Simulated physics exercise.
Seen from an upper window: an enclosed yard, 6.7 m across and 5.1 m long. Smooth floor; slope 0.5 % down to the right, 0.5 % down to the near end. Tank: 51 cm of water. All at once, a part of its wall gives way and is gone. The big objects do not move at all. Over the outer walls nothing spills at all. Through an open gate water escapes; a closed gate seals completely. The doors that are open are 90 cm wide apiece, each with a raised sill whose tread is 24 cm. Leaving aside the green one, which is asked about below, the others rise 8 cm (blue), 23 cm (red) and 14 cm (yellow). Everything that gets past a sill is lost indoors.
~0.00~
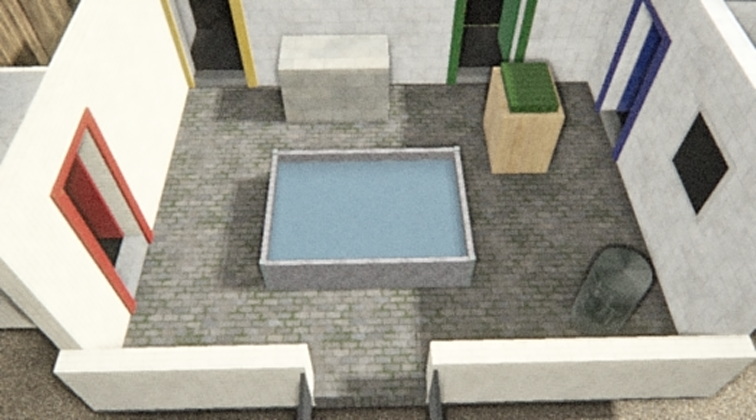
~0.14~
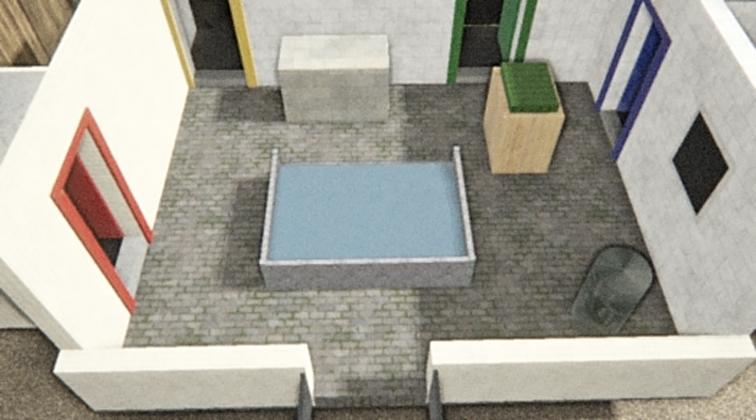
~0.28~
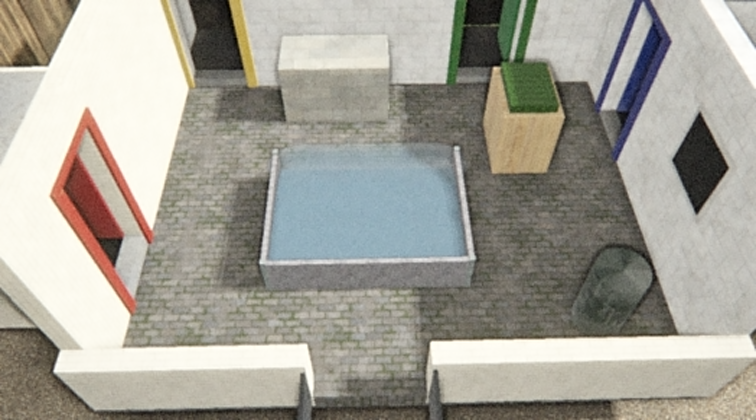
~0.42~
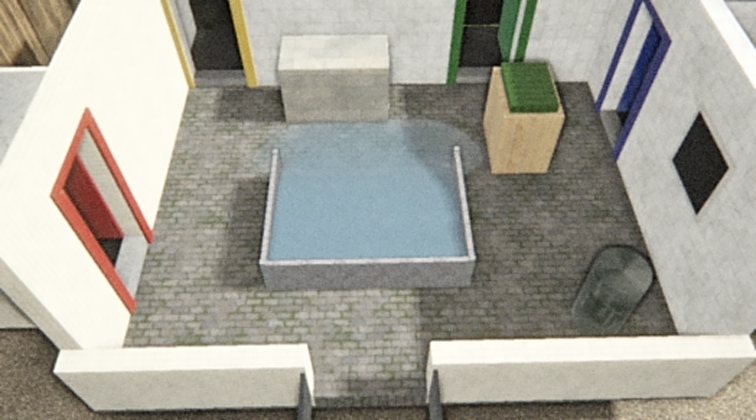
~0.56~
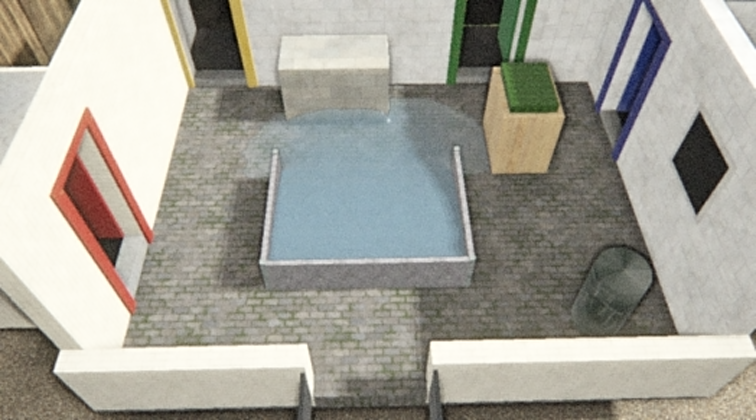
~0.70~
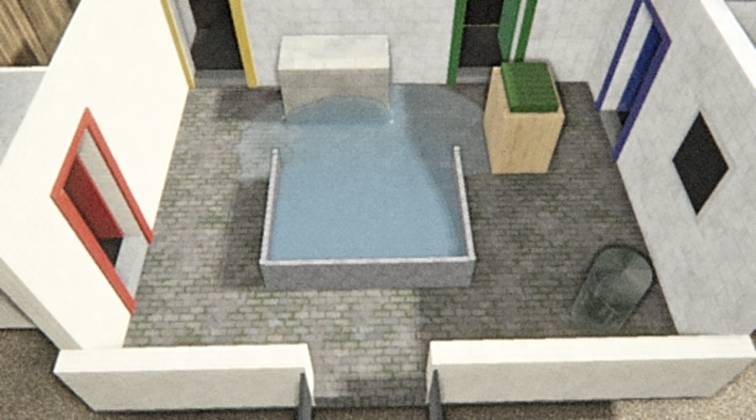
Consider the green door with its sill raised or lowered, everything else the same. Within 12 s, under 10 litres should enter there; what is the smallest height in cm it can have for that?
Around 21 cm.
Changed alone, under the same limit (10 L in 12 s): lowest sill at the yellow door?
Yellow: 16 cm.
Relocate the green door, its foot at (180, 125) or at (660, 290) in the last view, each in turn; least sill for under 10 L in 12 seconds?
Roughly 18 cm for the first and 7.5 cm for the second.
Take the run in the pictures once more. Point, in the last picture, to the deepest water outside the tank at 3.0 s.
Look close to (587, 83).
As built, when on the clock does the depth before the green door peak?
Peak time: Around 2.0 s.
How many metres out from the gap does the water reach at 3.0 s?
About 4.2 m.
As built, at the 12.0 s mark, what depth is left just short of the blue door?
5.0 cm.
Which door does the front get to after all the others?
Final door: Red.
After 1.4 s water covers 25 % of the floor, deepest (38 cm) near (351, 132); 17 cm at the green door, 0 litres in over its 13 cm sill.
After 3.0 s water covers 50 % of the floor, deepest (32 cm) near (587, 83); 20 cm at the green door, 47 litres in over its 13 cm sill.
After 12.0 s water covers 95 % of the floor, deepest (9 cm) near (597, 370); 6 cm at the green door, 64 litres in over its 13 cm sill.
At the green door as built, the water arrived by 1.1 s and peaked near 24 cm at 2.0 s.
Run again over the same 12 s with other heights there, 21 litres in over 18.5 cm, 3 litres over 25 cm. The limit of 10 litres is kept from about 21 cm up.
